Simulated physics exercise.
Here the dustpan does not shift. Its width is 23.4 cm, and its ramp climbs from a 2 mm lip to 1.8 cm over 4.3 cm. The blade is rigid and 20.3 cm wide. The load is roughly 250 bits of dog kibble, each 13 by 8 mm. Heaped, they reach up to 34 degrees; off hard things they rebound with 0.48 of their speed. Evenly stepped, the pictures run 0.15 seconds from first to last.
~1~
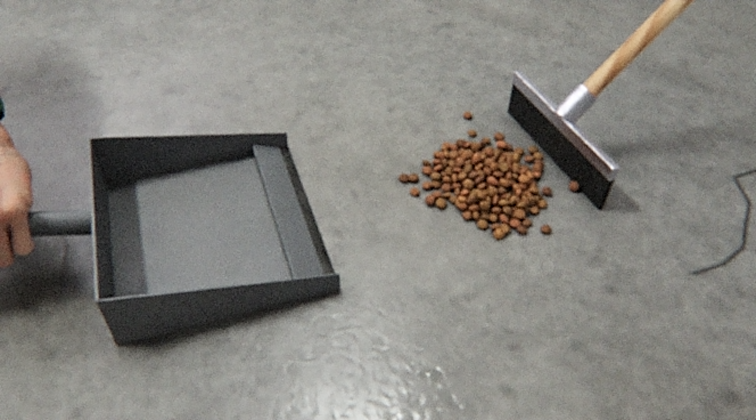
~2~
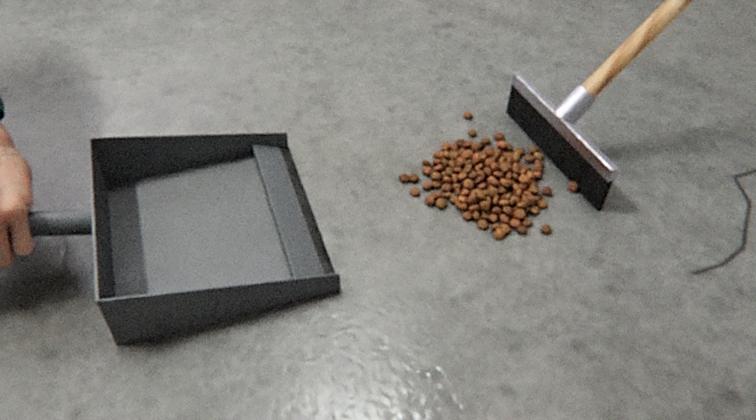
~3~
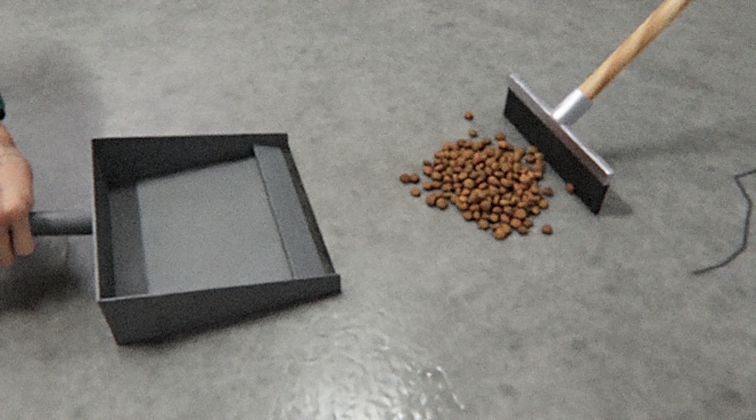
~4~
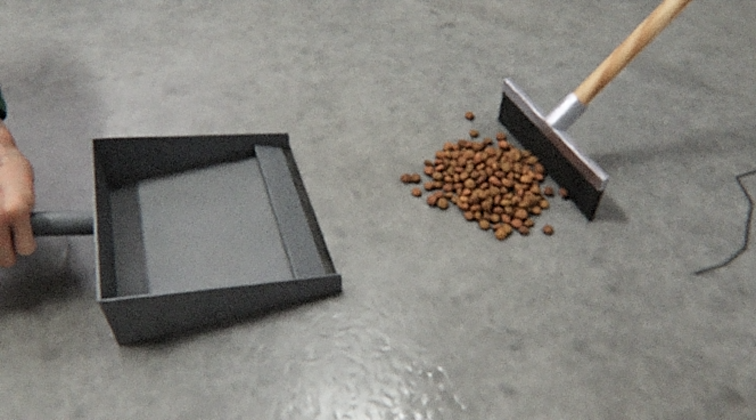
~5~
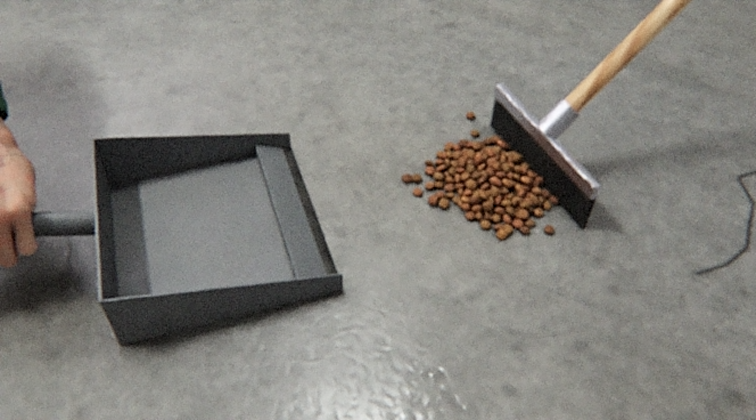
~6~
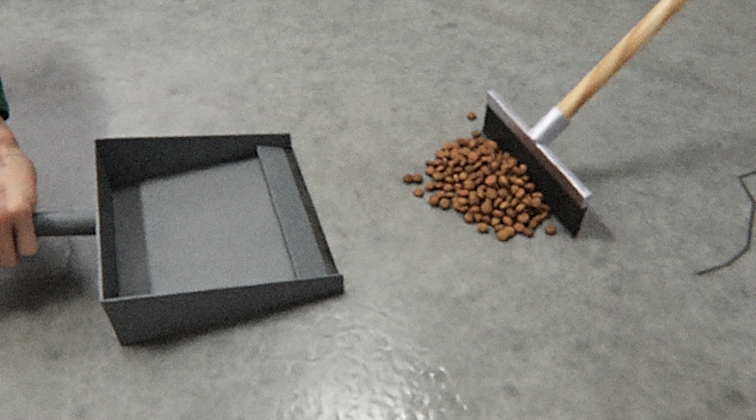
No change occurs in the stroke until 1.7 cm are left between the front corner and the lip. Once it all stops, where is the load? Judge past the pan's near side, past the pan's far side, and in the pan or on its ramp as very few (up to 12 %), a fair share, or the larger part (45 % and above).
Near side: A fair share, far side: Very few, pan: A fair share.
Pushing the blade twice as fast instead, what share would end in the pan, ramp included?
It would come to roughly 35 percent.
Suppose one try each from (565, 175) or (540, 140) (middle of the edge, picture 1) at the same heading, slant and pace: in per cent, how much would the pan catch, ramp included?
About 10 and 25 per cent.
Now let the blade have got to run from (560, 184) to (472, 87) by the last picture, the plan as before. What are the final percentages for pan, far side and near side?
That ends as pan 40, far 0, and near 10.
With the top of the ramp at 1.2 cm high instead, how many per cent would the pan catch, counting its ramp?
25 %.
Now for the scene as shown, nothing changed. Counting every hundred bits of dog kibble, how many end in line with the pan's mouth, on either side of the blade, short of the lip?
It comes to some 40 percent.
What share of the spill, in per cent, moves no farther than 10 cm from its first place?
About 15 percent.
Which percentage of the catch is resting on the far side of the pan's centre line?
Share: Approx. 0 %.
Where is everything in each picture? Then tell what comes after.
The first frame shows blade from (612, 174) to (517, 80), moved 0.0 cm, 0 of the pieces shifted so far; middle of the pieces at (487, 179); pan at (197, 237).
The second frame shows blade from (610, 175) to (516, 80), moved 0.3 cm, 0 of the pieces shifted so far; middle of the pieces at (487, 179).
The third frame shows blade from (607, 179) to (513, 83), moved 1.1 cm, 1 of the pieces shifted so far; middle of the pieces at (488, 179).
The fourth frame shows blade from (601, 185) to (507, 87), moved 2.5 cm, 7 of the pieces shifted so far; middle of the pieces at (489, 179).
The fifth frame shows blade from (593, 193) to (499, 93), moved 4.3 cm, 39 of the pieces shifted so far; middle of the pieces at (490, 179).
The sixth frame shows blade from (584, 201) to (491, 99), moved 6.2 cm, 199 of the pieces shifted so far; middle of the pieces at (484, 181); pan at (201, 237).
Then, 0.21 s after the last picture, middle of the blade 14 cm from the lip; 0 % over the lip, far side 0 %, near side 15 %.
Then, 0.34 s after the last picture, middle of the blade 6 cm from the lip; 0 % over the lip, far side 0 %, near side 30 %.
Then, 0.61 s after the last picture, middle of the blade 3 cm from the lip; 20 % over the lip, far side 0 %, near side 35 %.
In the end, near side 35 %, far side 0 %, pan 20 %, in front of the lip or behind the blade 40 %.
